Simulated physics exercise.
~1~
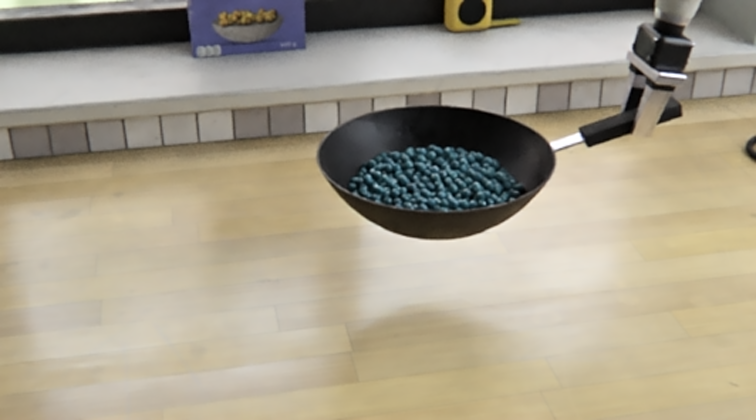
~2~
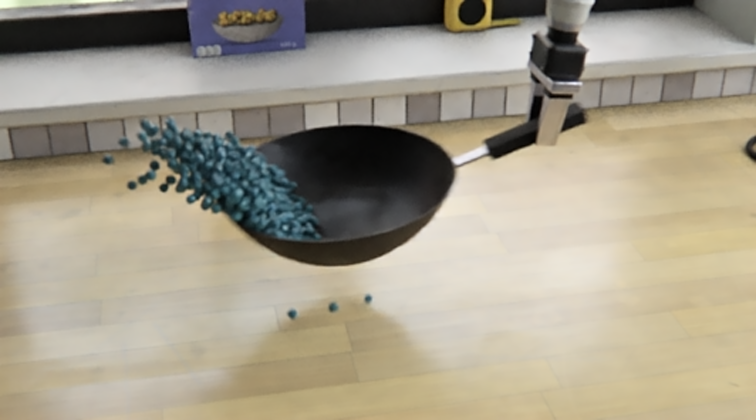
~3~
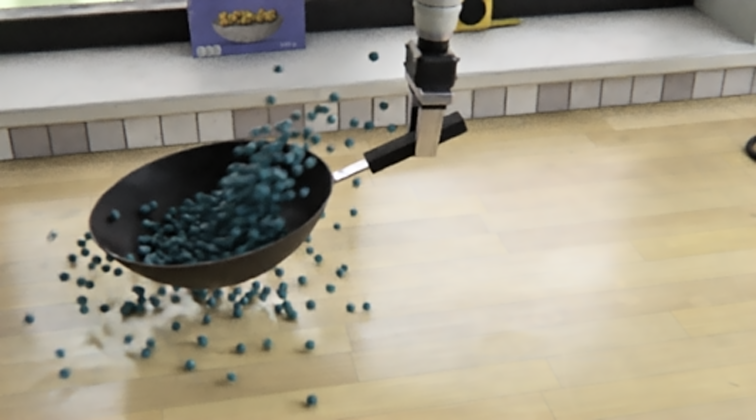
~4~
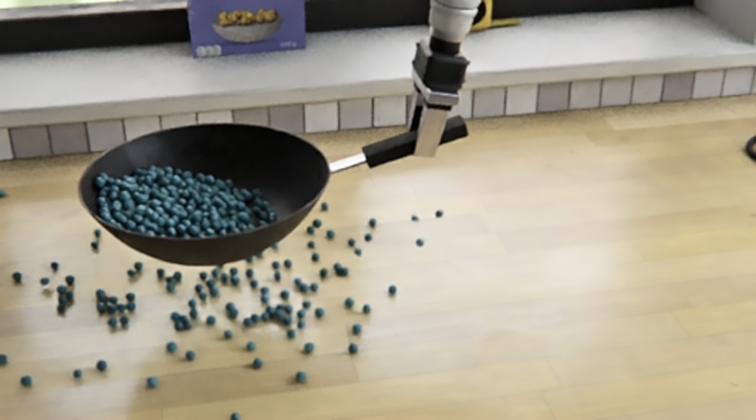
Robot arm swinging a dark wok of teal beads leftward over a wooden surface, tossing some out and leaving many scattered below.
